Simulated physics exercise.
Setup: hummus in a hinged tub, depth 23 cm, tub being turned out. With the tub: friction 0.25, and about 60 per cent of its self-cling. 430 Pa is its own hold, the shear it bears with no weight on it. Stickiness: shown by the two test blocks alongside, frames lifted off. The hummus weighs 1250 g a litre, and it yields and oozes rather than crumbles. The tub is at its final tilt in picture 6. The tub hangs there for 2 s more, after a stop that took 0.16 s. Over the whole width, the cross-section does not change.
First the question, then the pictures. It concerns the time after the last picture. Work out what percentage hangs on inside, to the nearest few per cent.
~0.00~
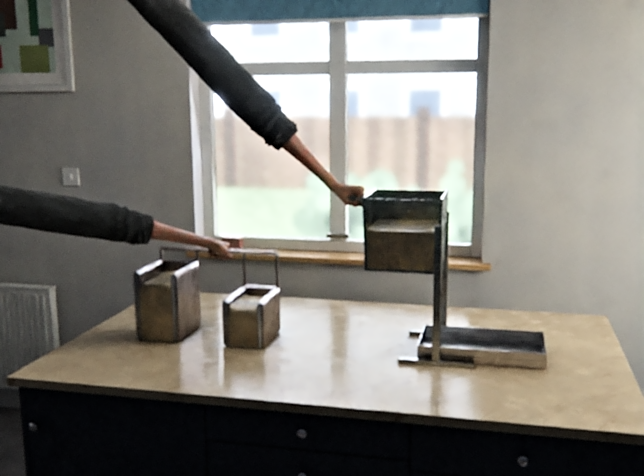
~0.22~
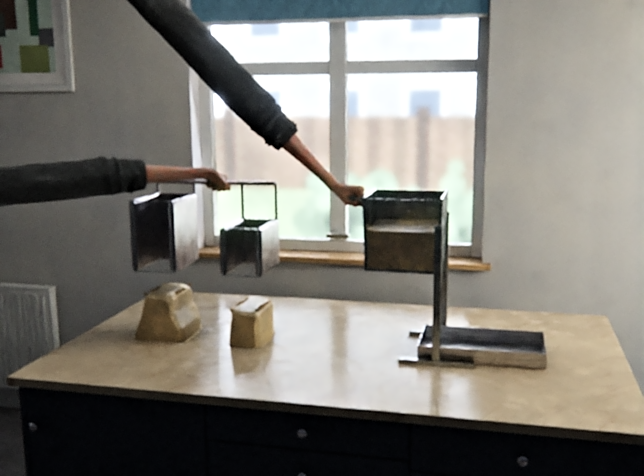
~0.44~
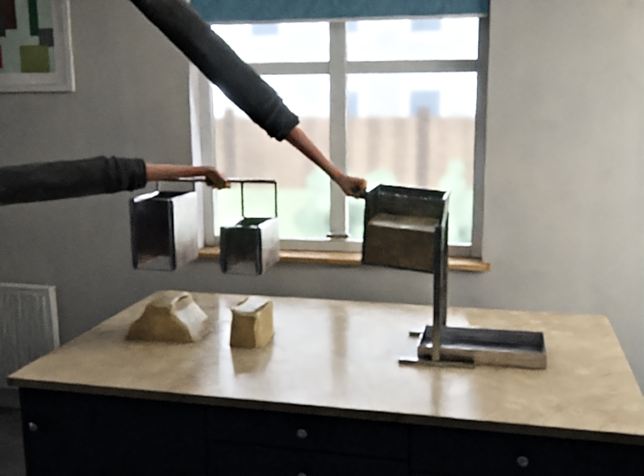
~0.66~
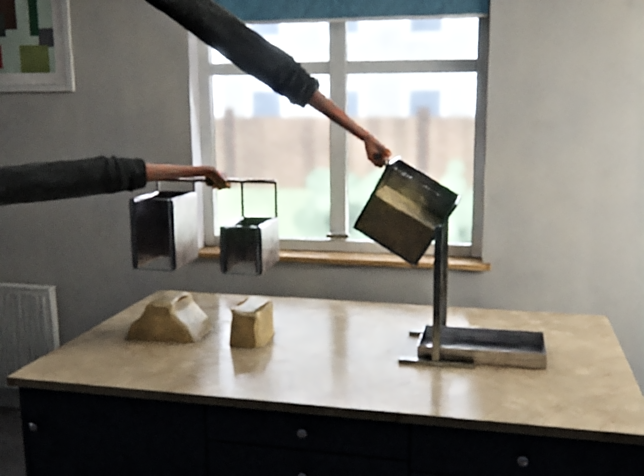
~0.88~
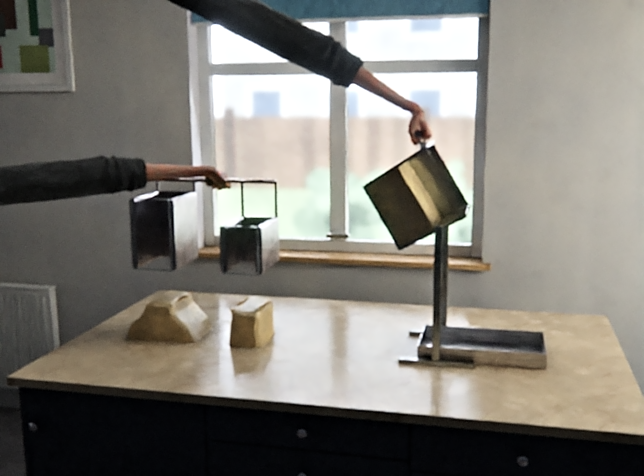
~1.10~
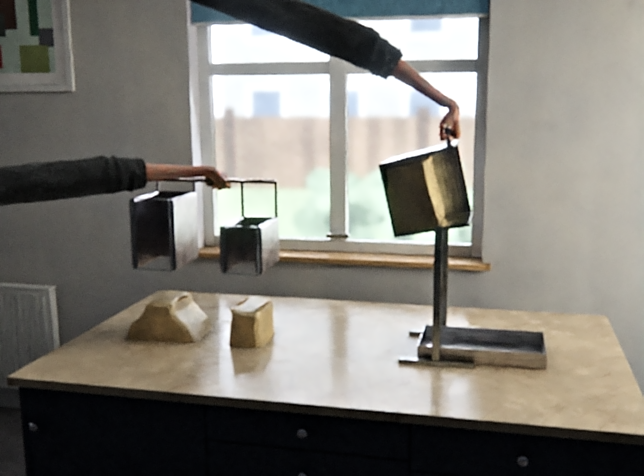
Some 100 in every hundred.
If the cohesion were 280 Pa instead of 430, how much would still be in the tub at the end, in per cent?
Roughly 90 per cent.
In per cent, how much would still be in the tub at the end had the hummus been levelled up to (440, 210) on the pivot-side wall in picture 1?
It would be close to 75 percent.
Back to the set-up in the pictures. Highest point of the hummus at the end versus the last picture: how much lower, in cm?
About 5 cm.
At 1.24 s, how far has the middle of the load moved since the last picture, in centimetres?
Shift: Roughly 2 cm.
By 1.24 s, the tub is at 77 degrees and holds 100 %.
By 1.41 s, the tub is at 77 degrees and holds 100 %.
By 1.58 s, the tub is at 77 degrees and holds 100 %.
By 1.75 s, the tub is at 77 degrees and holds 100 %.
By 3.10 s, at the end, the tub is at 77 degrees and holds 100 %.
